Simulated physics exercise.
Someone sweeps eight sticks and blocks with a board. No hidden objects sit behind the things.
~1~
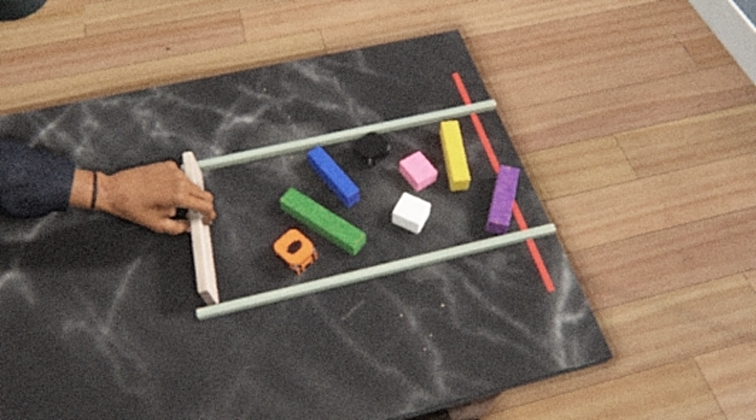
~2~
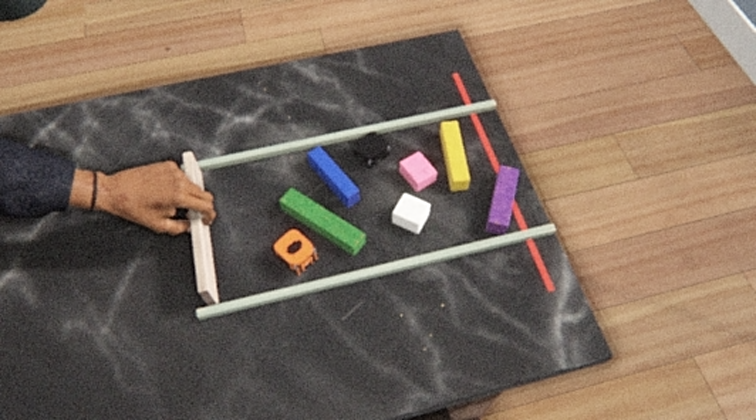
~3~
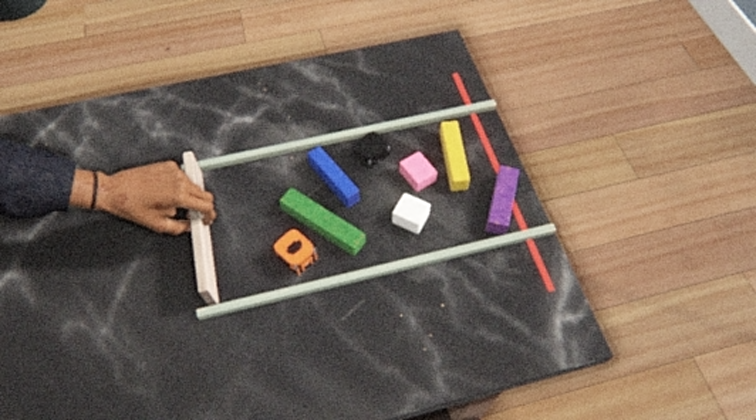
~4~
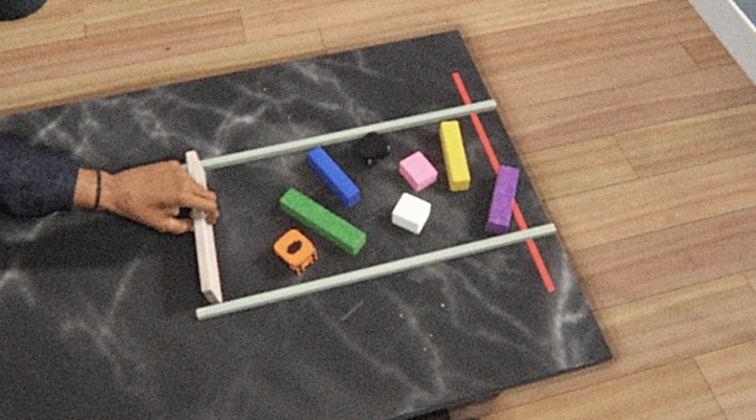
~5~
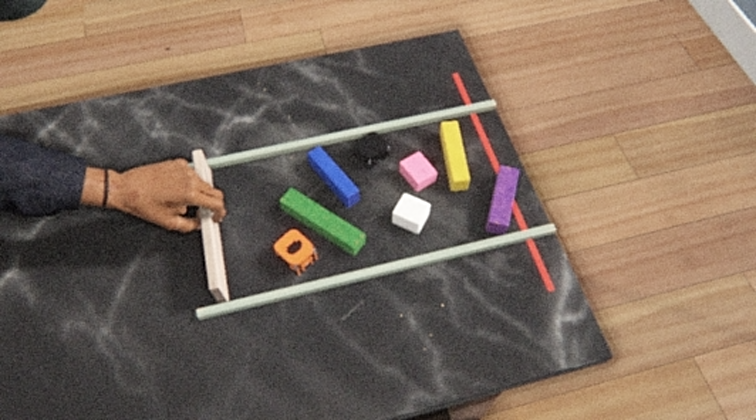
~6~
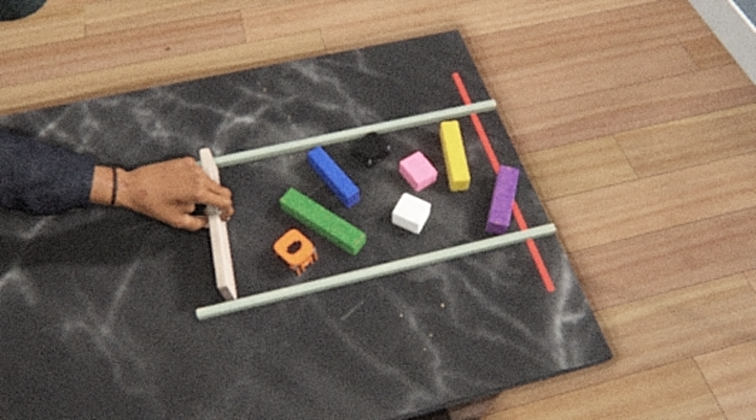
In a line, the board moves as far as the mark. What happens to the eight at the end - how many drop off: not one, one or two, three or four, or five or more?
The count of those that drop off: Five or more.
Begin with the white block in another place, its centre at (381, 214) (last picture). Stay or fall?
In that case it goes down.
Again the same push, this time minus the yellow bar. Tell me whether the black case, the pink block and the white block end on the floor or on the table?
As for the black case, it is not retained; the pink block is not retained; the white block is not retained.
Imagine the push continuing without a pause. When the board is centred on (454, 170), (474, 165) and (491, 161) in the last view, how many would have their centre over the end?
It would be 0, 2 and 4.
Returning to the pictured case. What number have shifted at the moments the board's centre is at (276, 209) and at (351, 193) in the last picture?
The first number is 1, the next one 5.
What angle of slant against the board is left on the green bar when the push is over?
Close to 25°.
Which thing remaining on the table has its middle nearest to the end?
The green bar is foremost.
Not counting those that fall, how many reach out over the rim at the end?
Overhanging ones - 2.
Soon after, none off yet; purple bar at rest near (503, 200); yellow bar at rest near (454, 155); pink block at rest near (418, 172).
In the end, the number that fall off is five or more; gone, black case, white block, pink block, yellow bar and purple bar.
